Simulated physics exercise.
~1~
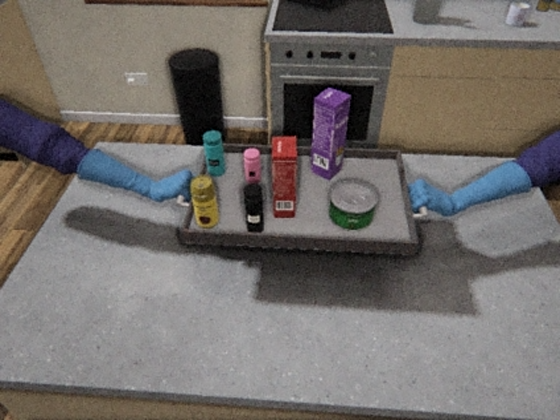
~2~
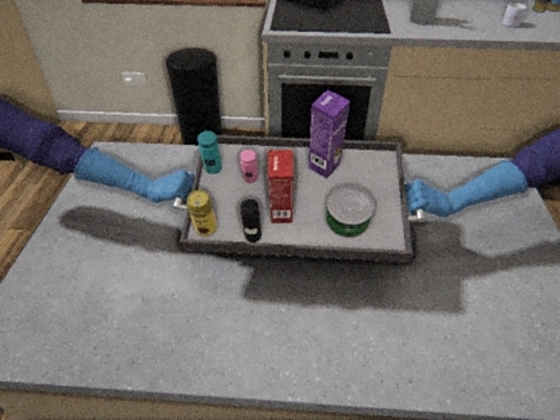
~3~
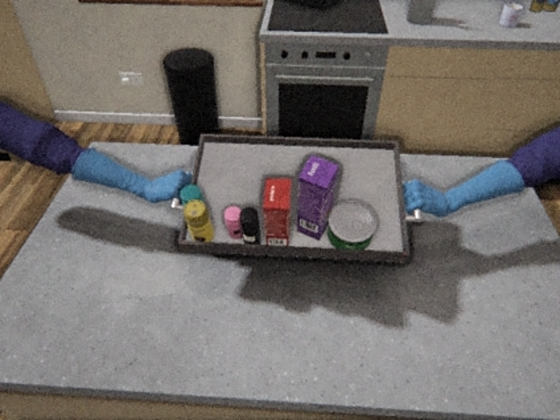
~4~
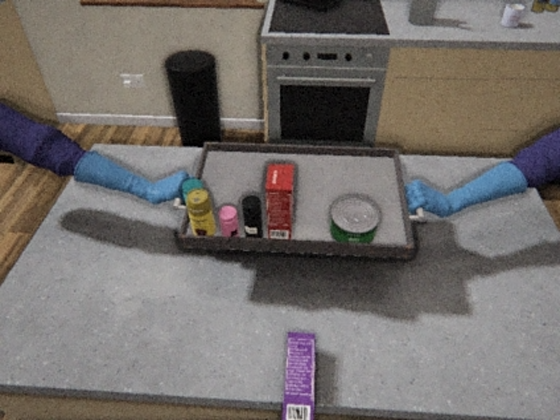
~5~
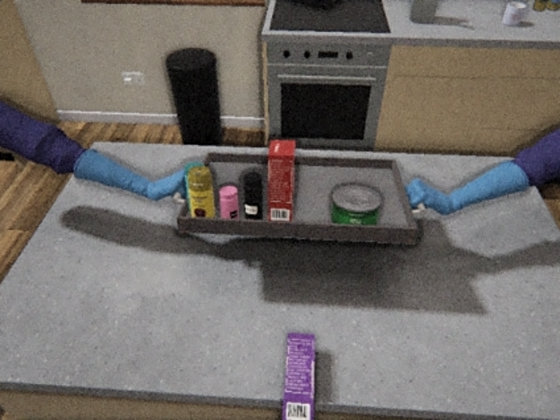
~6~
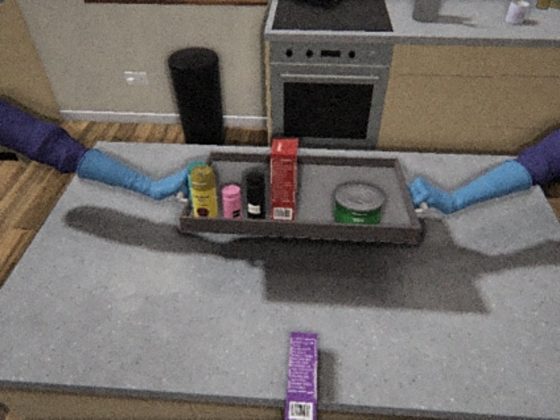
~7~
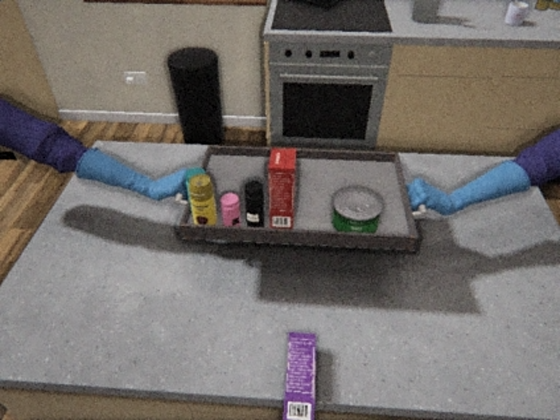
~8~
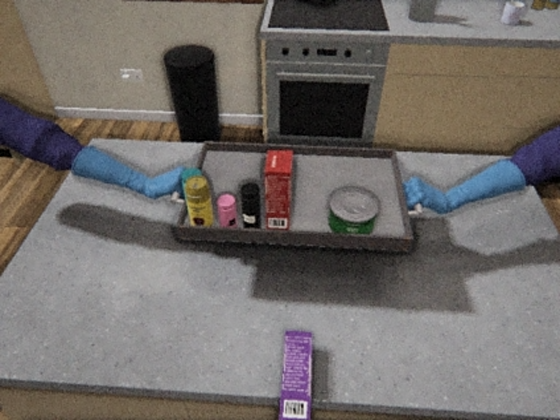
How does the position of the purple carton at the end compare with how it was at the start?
At the start the purple carton stands upright on the tray, while at the end it lies on its side on the counter in front of the tray.
